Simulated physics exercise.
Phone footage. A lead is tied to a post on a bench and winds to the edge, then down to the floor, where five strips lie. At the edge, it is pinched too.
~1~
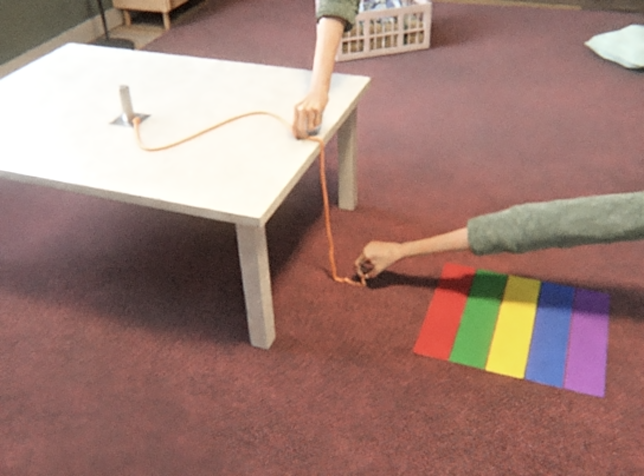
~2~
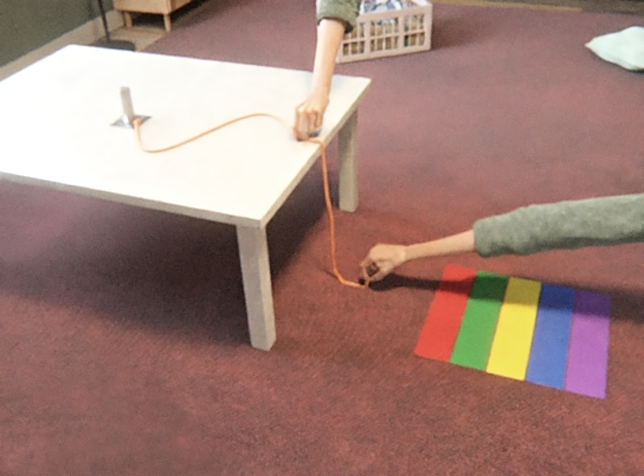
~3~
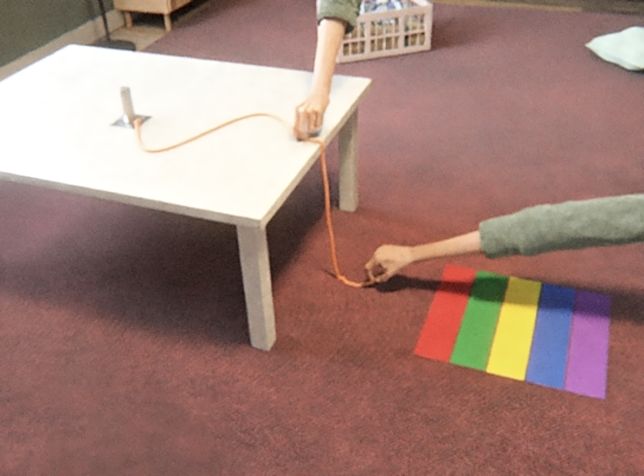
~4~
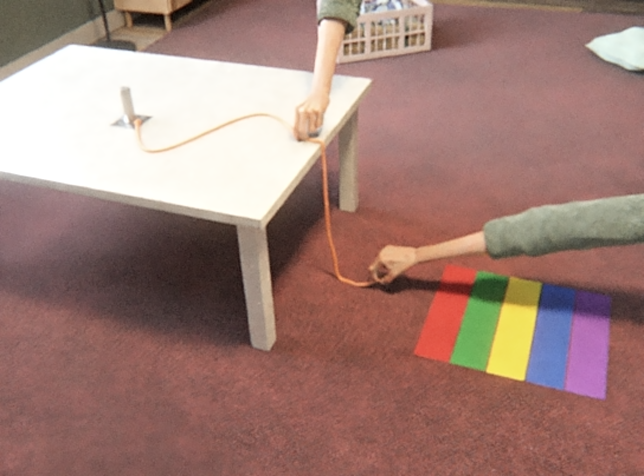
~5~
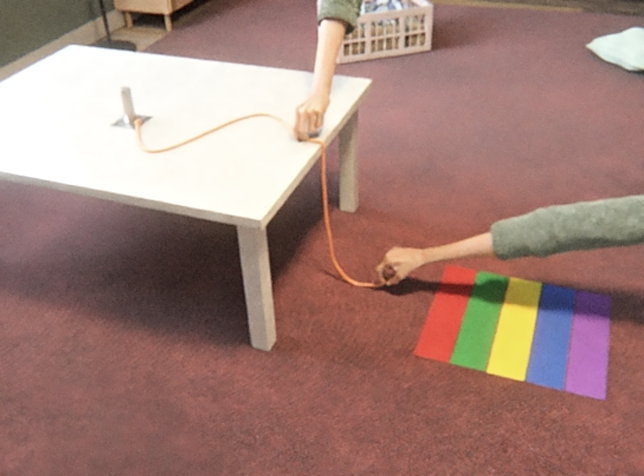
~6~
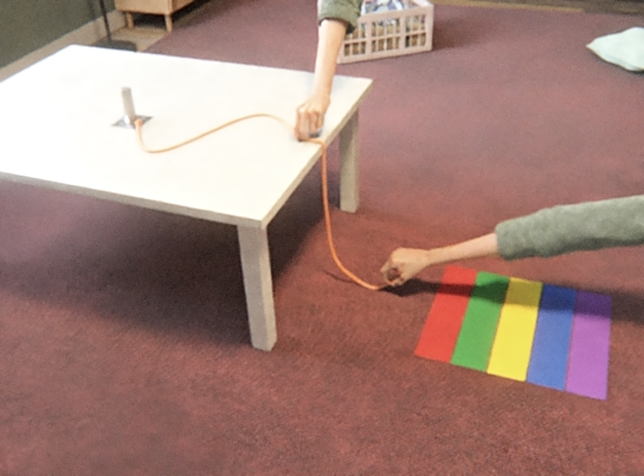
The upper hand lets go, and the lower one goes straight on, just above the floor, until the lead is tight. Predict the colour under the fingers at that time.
The purple one.
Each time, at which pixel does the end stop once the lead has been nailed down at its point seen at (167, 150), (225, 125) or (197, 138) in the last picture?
Estimated pixels in sequence: (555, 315), (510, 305) and (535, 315).
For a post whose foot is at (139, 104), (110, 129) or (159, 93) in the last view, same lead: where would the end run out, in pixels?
In order, near (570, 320), (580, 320) and (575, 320).
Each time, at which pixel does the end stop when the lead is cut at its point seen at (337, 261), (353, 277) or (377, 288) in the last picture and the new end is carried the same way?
About (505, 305), then (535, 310), then (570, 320).
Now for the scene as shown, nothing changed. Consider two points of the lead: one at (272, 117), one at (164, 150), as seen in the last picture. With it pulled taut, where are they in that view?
In that view they sit near (333, 159) and near (213, 132).
Soon after, end near (526, 311); over yellow.
After that, end near (569, 320); over blue.
At the stop, end near (595, 325); over purple. It gets as far as the purple strip.
